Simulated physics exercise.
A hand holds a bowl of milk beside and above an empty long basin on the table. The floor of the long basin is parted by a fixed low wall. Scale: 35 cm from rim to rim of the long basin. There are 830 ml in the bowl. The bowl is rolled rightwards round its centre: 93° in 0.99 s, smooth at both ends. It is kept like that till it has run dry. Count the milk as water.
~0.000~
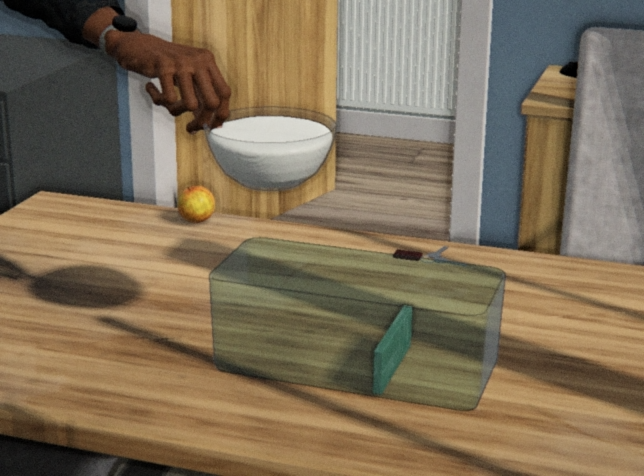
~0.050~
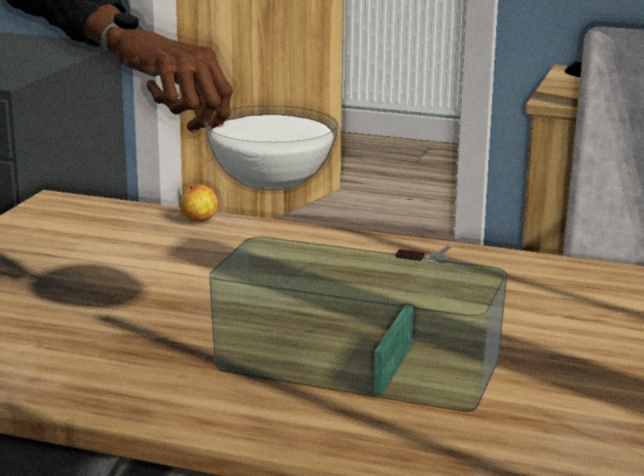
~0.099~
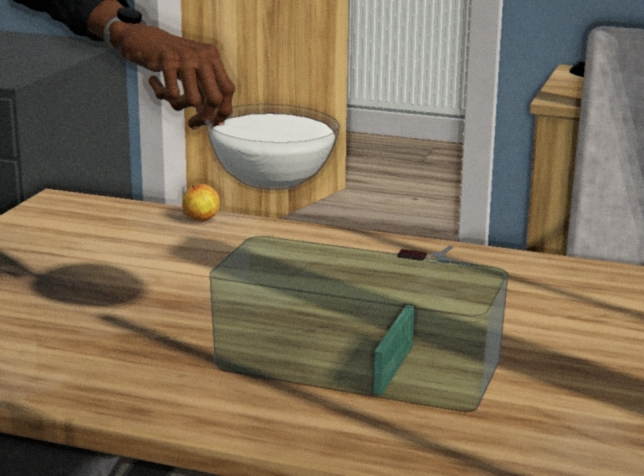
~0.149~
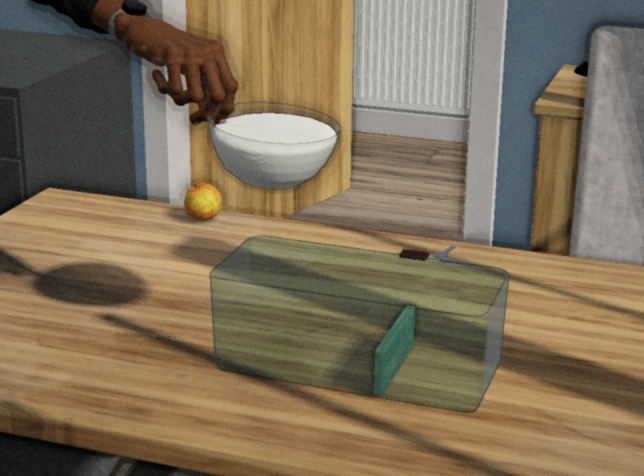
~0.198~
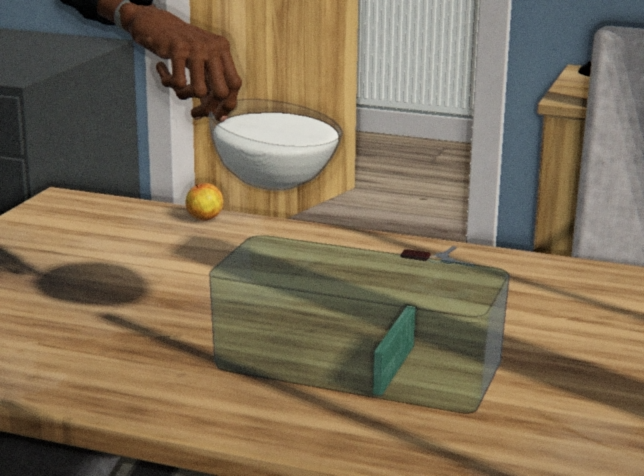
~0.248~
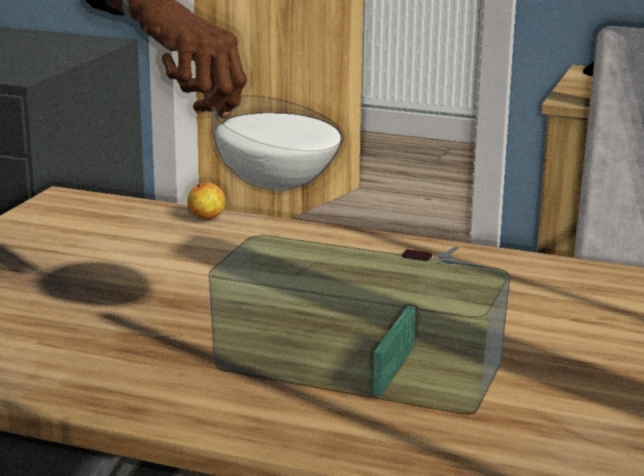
A hand holding a glass bowl of milk above a wooden table, slowly tilting it rightwards beside an empty clear basin.
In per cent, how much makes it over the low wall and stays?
About 35 per cent.
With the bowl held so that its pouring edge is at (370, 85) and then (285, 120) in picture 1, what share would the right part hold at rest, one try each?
In turn about 85 and 5 per cent.
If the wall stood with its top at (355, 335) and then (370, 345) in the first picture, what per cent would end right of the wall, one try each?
In turn about 80 and 65 per cent.
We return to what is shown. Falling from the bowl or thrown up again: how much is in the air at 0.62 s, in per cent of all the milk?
About 38 per cent.
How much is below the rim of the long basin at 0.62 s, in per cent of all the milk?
Near 20 in a hundred.
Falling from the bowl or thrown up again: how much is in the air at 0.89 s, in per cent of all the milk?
Some 8 per cent.
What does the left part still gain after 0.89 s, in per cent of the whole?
Some 10 per cent.
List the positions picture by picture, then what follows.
The first frame shows tilt 0°; pouring edge (333, 132); surface from (215, 126) to (332, 138); the long basin's rim runs from (228, 258) to (496, 294); the wall's top is at (394, 329).
The second frame shows tilt 1°; pouring edge (334, 132); surface from (216, 125) to (332, 138).
The third frame shows tilt 2°; pouring edge (335, 133); surface from (217, 124) to (333, 138).
The fourth frame shows tilt 5°; pouring edge (337, 136); surface from (219, 122) to (335, 139).
The fifth frame shows tilt 9°; pouring edge (338, 140); surface from (221, 122) to (337, 139).
The sixth frame shows tilt 14°; pouring edge (339, 146); surface from (223, 122) to (339, 140).
Then, 0.62 s in, the tilt is 65° and 42 per cent is still to pour, 11 is left of the wall and 9 right of it.
Then, 0.89 s in, the tilt is 91° and 4 per cent is still to pour, 53 is left of the wall and 34 right of it.
Then, 1.18 s in, the tilt is 93° and 0 per cent is still to pour, 64 is left of the wall and 35 right of it.
Then, 1.49 s in, the tilt is 93° and 0 per cent is still to pour, 64 is left of the wall and 35 right of it.
Finally, 64 per cent lies left of the wall, 35 right of it and 1 outside.
